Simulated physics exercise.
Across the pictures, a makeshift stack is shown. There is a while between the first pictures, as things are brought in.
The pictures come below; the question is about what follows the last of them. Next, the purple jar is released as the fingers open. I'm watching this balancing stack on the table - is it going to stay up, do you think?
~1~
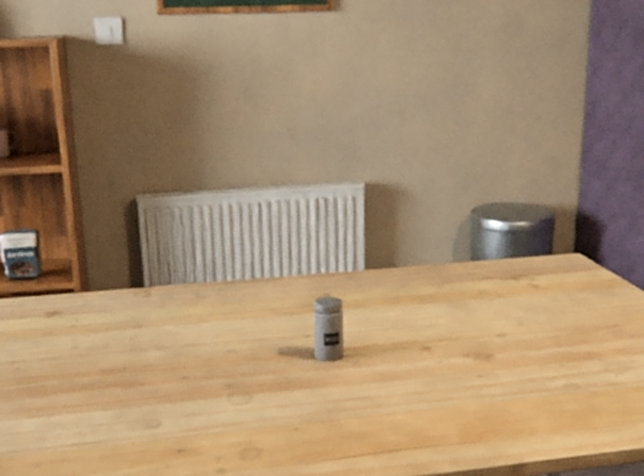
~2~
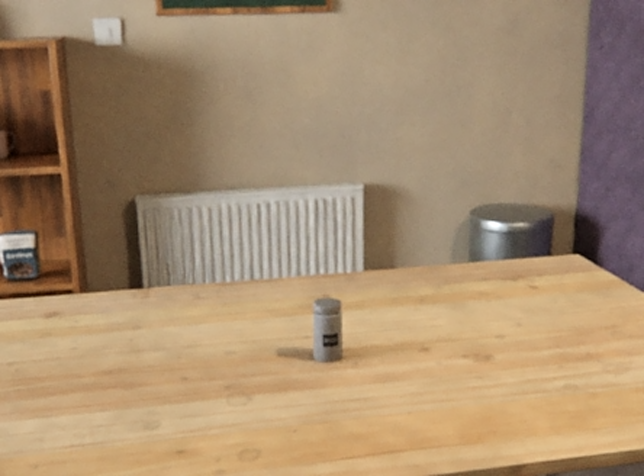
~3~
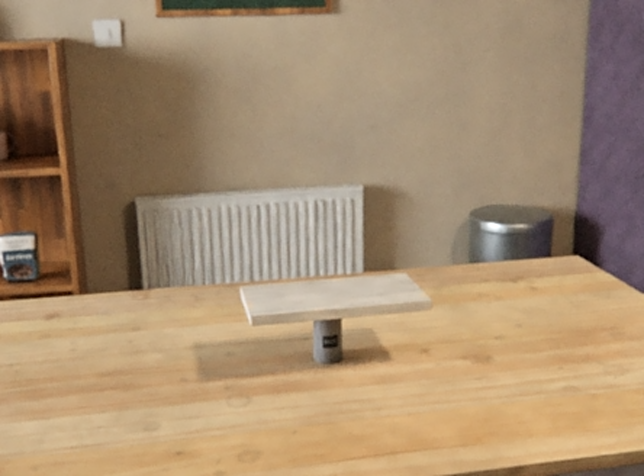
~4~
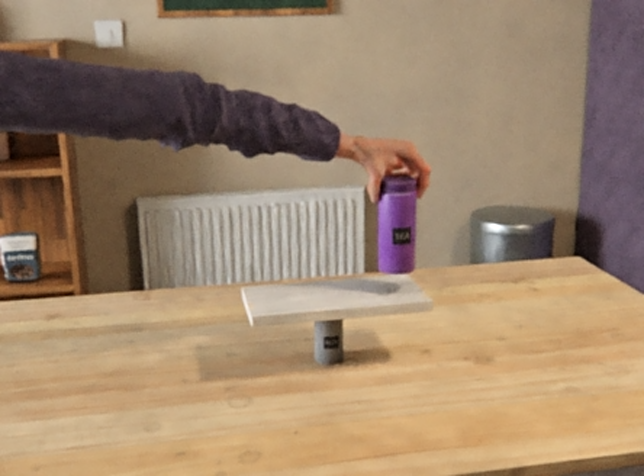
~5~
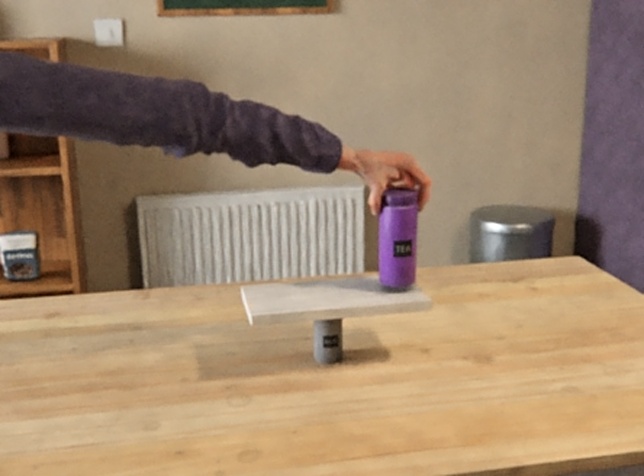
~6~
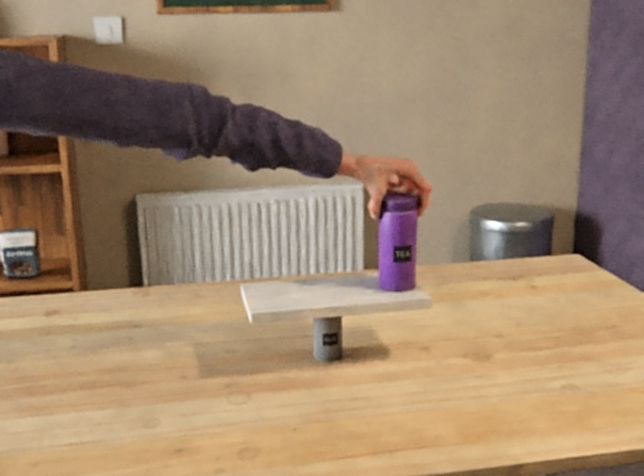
I predict it will be unstable.
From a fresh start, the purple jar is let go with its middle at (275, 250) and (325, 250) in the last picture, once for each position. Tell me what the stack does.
First try: Topples; second try: Stands.
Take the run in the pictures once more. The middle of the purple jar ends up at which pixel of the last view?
The object winds up at approximately (478, 317).
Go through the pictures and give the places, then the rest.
The last thing is not in view yet, in the first picture.
The last thing is not in view yet, in the second picture.
The last thing is not in view yet; white board (333, 298), in the third picture.
Coming down; purple jar (397, 224); white board (335, 298), in the fourth picture.
Coming down; purple jar (398, 237); white board (334, 298), in the fifth picture.
Set down, still held; purple jar (398, 242); white board (334, 295), in the sixth picture.
Then, 0.30 s after the last picture, purple jar now fallen; white board tipped 26° from how it was.
Then, 0.50 s after the last picture, white board tipped 40° from how it was; grey shaker slid a little.
Then, 0.60 s after the last picture, white board now fallen; grey shaker slid about its own width.
Then, 0.70 s after the last picture, grey shaker slid well along.
At rest, fallen, purple jar and white board; moved from the start, grey shaker. Seen from the same camera at the end, purple jar near (477, 317). The stack comes apart.
